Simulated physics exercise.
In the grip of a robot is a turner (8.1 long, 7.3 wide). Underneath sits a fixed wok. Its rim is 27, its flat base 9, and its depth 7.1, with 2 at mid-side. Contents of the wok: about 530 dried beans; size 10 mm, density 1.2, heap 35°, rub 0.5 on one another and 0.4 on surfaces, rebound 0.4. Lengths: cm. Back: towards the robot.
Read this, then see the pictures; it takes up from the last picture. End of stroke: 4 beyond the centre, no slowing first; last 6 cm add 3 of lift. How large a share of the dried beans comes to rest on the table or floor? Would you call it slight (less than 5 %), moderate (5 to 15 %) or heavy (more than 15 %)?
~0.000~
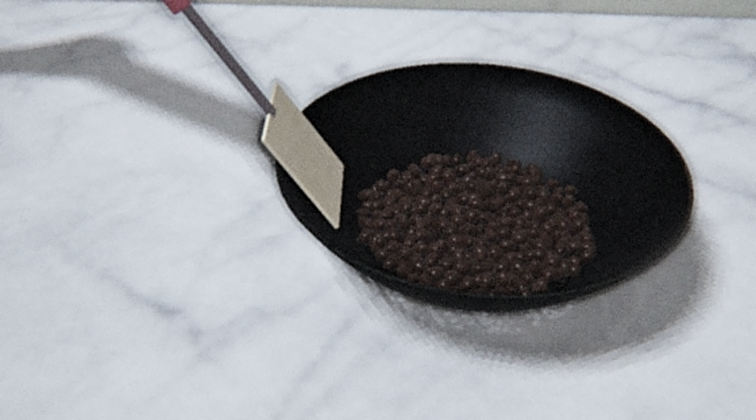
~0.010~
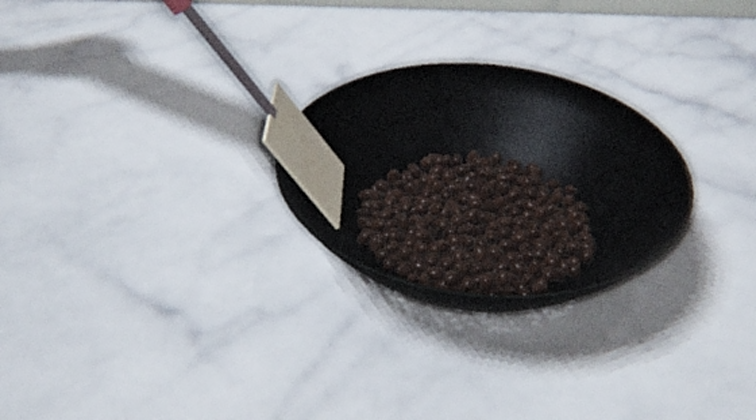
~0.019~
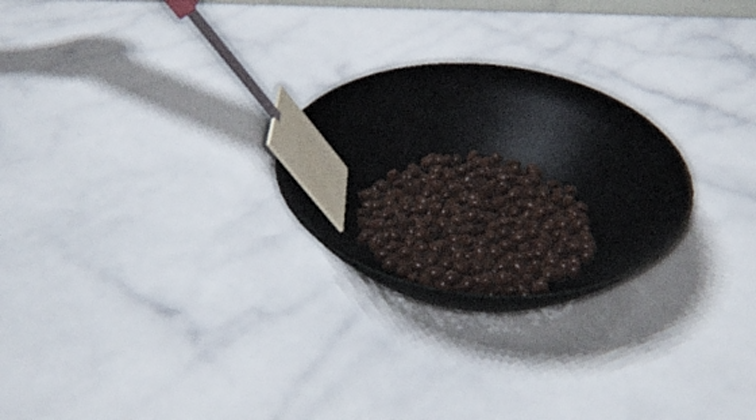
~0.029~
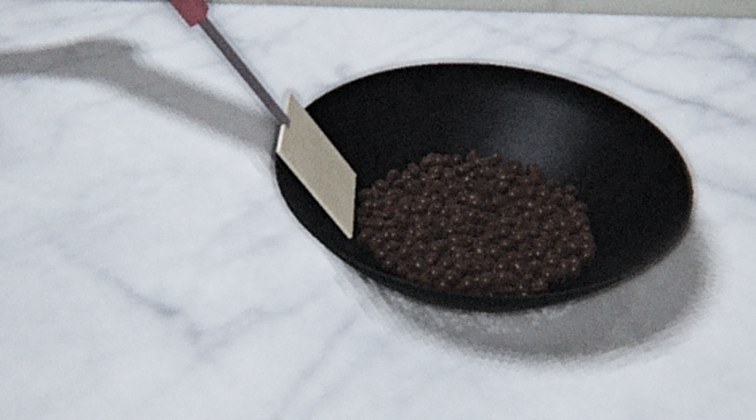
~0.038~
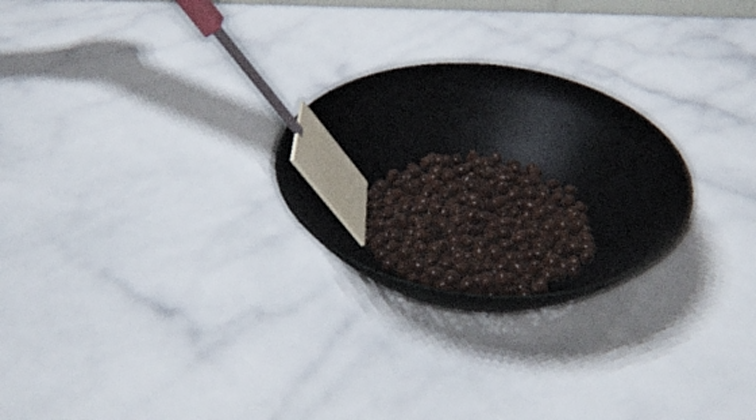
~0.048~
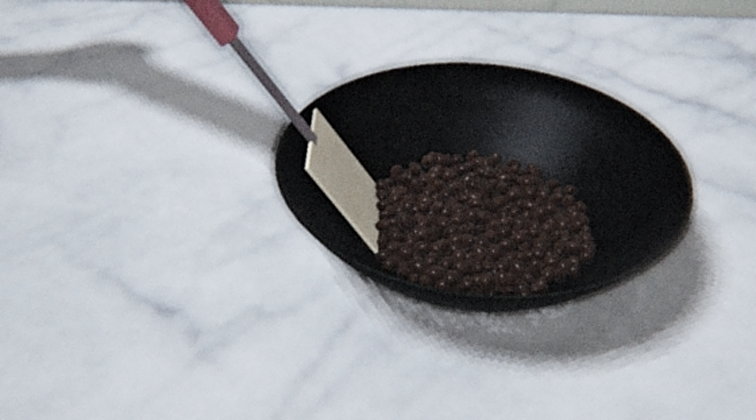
I would call it slight, less than 5 %.
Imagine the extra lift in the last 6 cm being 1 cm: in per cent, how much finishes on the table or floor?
It comes to around 0 percent.
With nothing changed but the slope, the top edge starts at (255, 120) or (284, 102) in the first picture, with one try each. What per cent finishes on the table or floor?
Roughly 0% and 0%.
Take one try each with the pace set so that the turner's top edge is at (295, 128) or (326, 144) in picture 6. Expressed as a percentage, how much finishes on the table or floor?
Close to 0 per cent in the first try and close to 10 per cent in the second.
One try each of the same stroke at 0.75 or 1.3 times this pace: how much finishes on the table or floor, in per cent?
Roughly 0 per cent on the first try and 5 per cent on the second.
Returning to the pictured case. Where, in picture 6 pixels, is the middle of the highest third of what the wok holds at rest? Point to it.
It is centred around (599, 197).
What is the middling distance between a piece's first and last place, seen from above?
Some 4 cm.
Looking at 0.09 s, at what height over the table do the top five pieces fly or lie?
I'd say close to 5 cm on average.
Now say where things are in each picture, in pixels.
Turner top edge at (269, 110), sloping 56°; upper third of the load around (478, 215), from x 365 to 590, top at y 160; 529 in the wok, in the first frame.
Turner top edge at (270, 110), sloping 56°; upper third of the load around (478, 215), from x 365 to 590, top at y 160, in the second frame.
Turner top edge at (274, 113), sloping 56°; upper third of the load around (478, 215), from x 365 to 590, top at y 160, in the third frame.
Turner top edge at (284, 120), sloping 56°; upper third of the load around (478, 215), from x 365 to 590, top at y 160, in the fourth frame.
Turner top edge at (297, 129), sloping 56°; upper third of the load around (478, 214), from x 365 to 590, top at y 160, in the fifth frame.
Turner top edge at (311, 137), sloping 56°; upper third of the load around (477, 213), from x 370 to 590, top at y 160; 529 in the wok, in the sixth frame.
After 0.09 s, sloping 56°, highest piece 6 above the table; 529 in the wok.
After 0.12 s, sloping 56°, highest piece 8 above the table; 529 in the wok.
After 0.34 s, sloping 56°, highest piece 8 above the table; 521 in the wok, 4 on the table or floor, 4 on the blade or in flight.
After 1.39 s, sloping 56°, highest piece 7 above the table; 521 in the wok, 8 on the table or floor.
At rest, 521 in the wok, 8 on the table or floor. That is 2 % on the table or floor.
